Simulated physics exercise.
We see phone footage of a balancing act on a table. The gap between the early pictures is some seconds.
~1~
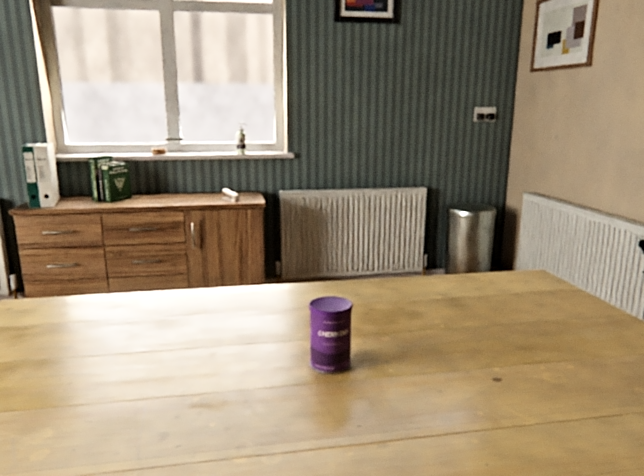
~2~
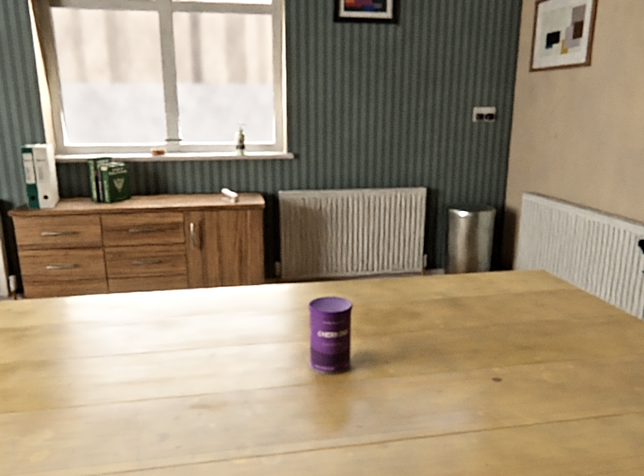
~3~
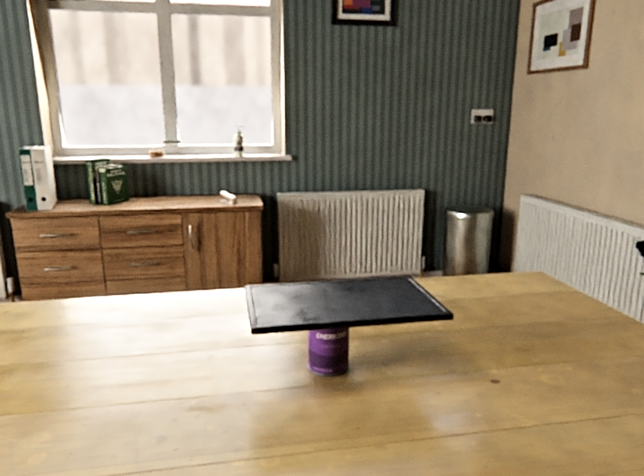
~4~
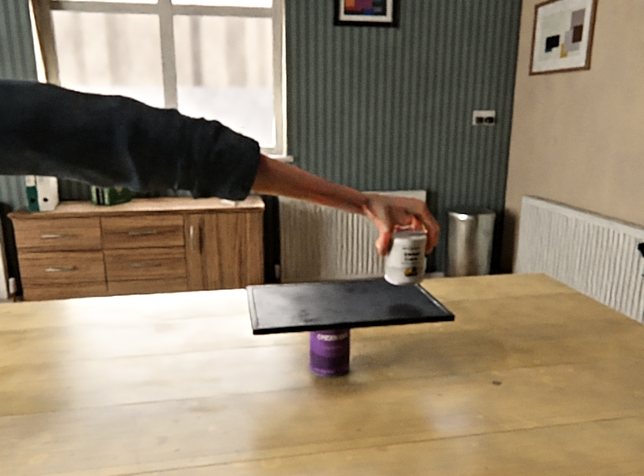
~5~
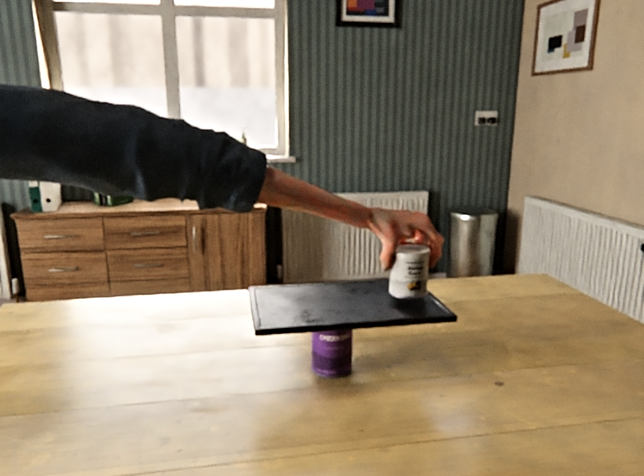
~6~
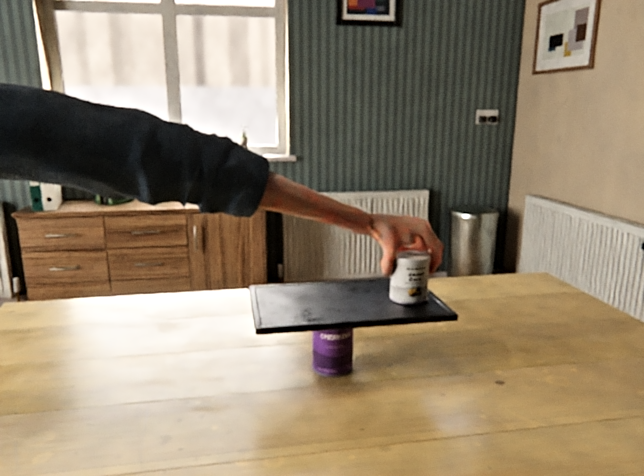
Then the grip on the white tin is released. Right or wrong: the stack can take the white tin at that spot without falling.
Wrong.
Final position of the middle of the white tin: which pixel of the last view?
It ends near (425, 332).
Then, 0.30 s past the last view, white tin now fallen; black lid rocked 43° from its first pose.
Then, 0.40 s past the last view, black lid rocked 56° from its first pose.
Then, 0.50 s past the last view, black lid rocked 47° from its first pose.
Finally, fallen, white tin; down or leaning hard in the stack, black lid; purple tin still in place. Final places as the last picture's camera would see them, white tin near (425, 332). The stack loses its balance.
